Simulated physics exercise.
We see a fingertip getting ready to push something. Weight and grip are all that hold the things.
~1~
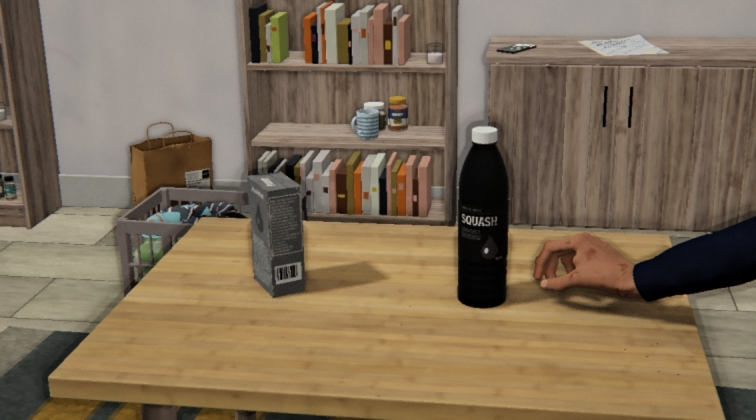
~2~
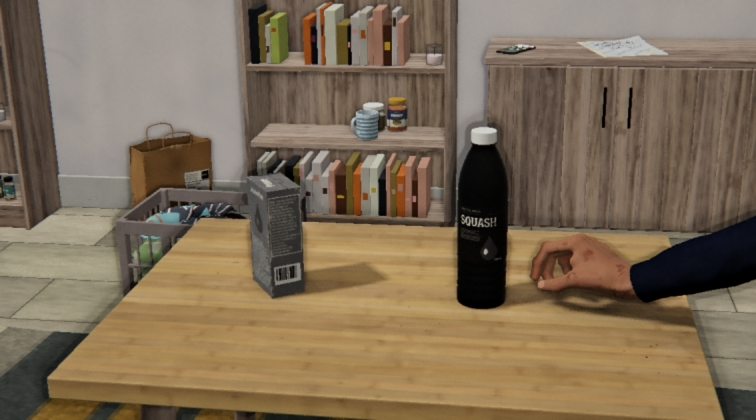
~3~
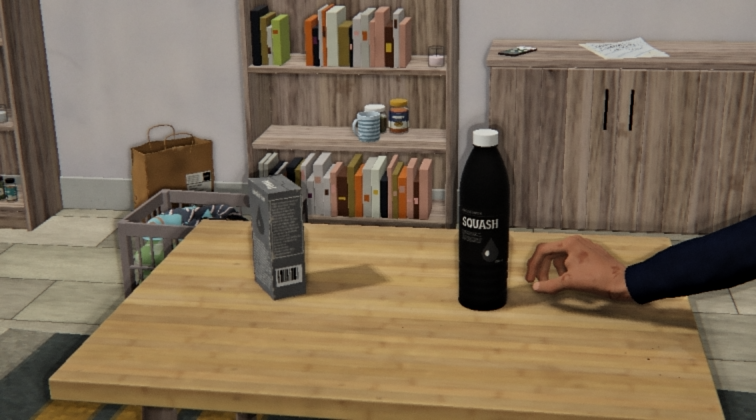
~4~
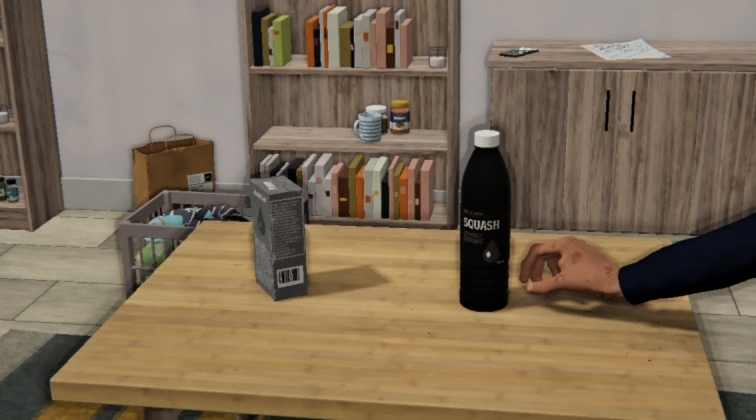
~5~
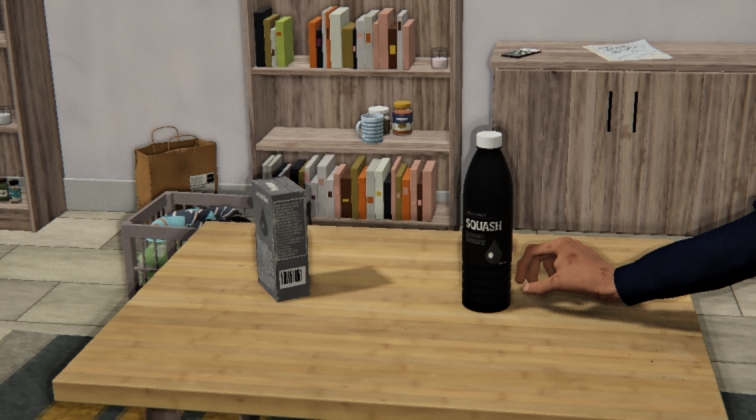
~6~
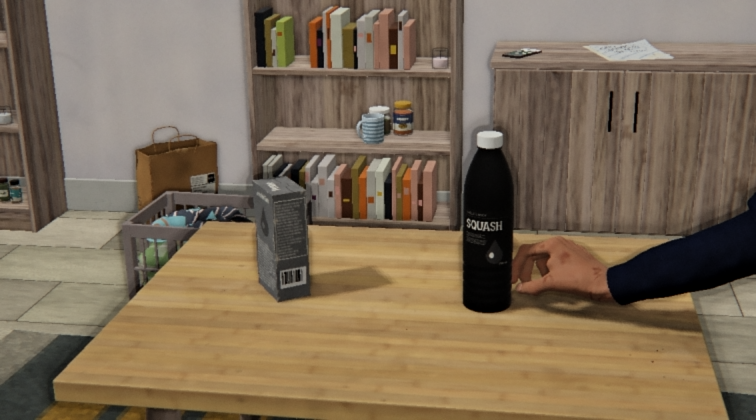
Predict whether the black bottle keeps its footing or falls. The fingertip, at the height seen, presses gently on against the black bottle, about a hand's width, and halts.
I'd say it holds its balance on that push.
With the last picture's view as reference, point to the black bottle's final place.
The object ends up somewhere near (409, 218).
Then, 0.40 s later than the last frame, black bottle moved a little near (468, 221).
Then, 0.80 s later than the last frame, black bottle moved about its own width near (446, 220).
Then, 1.30 s later than the last frame, black bottle moved about its own width near (419, 219).
When it is over, moved from the start, black bottle. End places, in pixels of the last picture, black bottle near (409, 218).
